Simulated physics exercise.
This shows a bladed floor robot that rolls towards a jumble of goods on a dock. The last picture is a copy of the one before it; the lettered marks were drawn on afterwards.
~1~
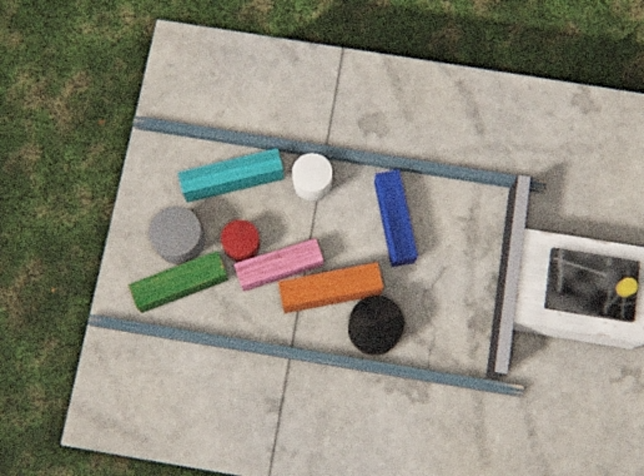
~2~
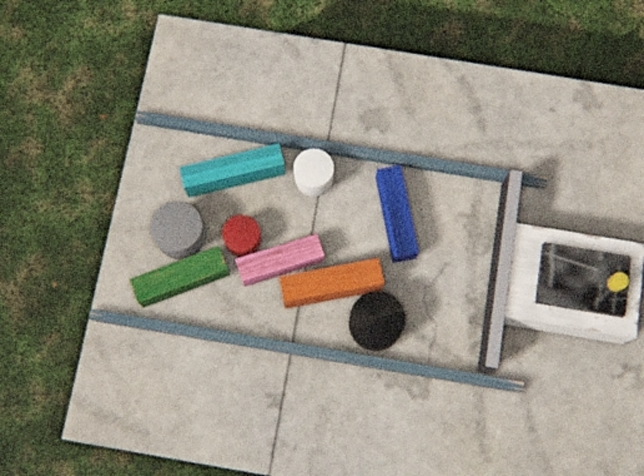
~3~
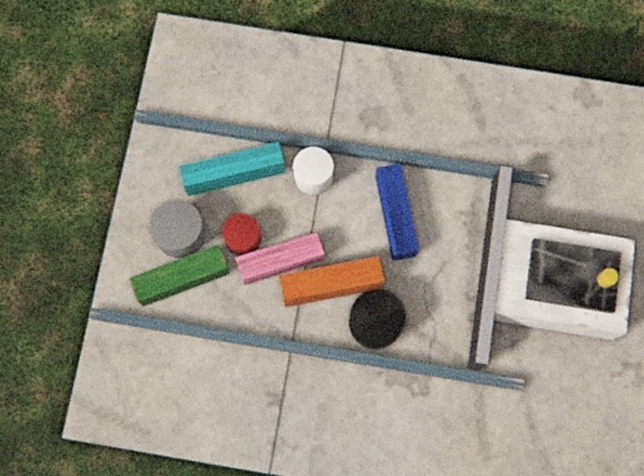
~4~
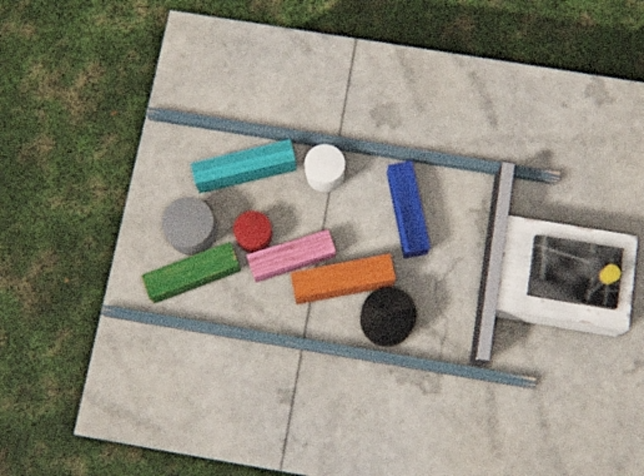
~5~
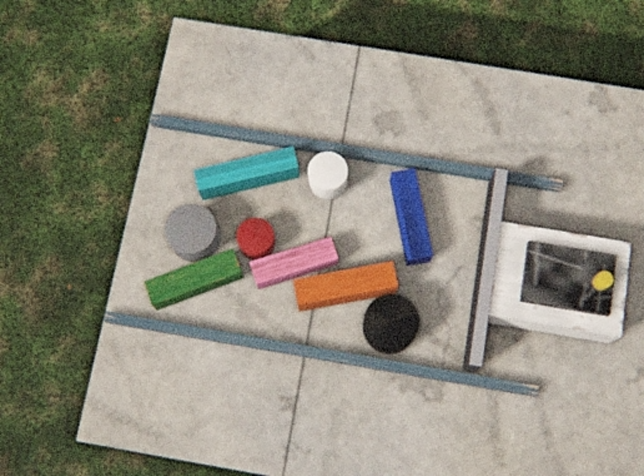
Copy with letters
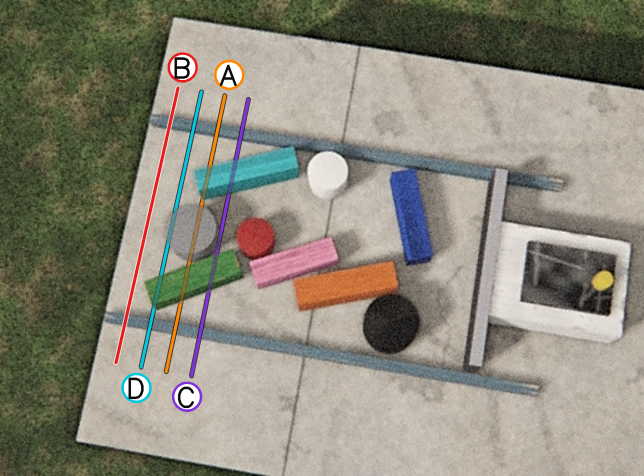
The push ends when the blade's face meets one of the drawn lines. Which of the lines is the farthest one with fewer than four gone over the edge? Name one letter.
At A, and not beyond.
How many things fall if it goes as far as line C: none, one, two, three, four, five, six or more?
Two.
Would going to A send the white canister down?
By then, no.
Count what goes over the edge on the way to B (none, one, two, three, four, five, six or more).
In all, six or more.
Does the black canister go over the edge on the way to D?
By then, no.
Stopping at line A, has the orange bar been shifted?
Yes.
On the marked copy, A at (197, 229); B at (148, 221); C at (221, 233); D at (172, 225).
Taking A. A third of the way, robot (455, 259); black canister (337, 320); blue stick (370, 210).
Two thirds of the way, robot (348, 241); green bar (128, 284); turquoise stick (183, 172).
When it is over, robot (266, 228); turquoise stick over the edge; grey canister over the edge; three fallen.
As for the rest, B drops eight; C is within the limit but short; D drops five.
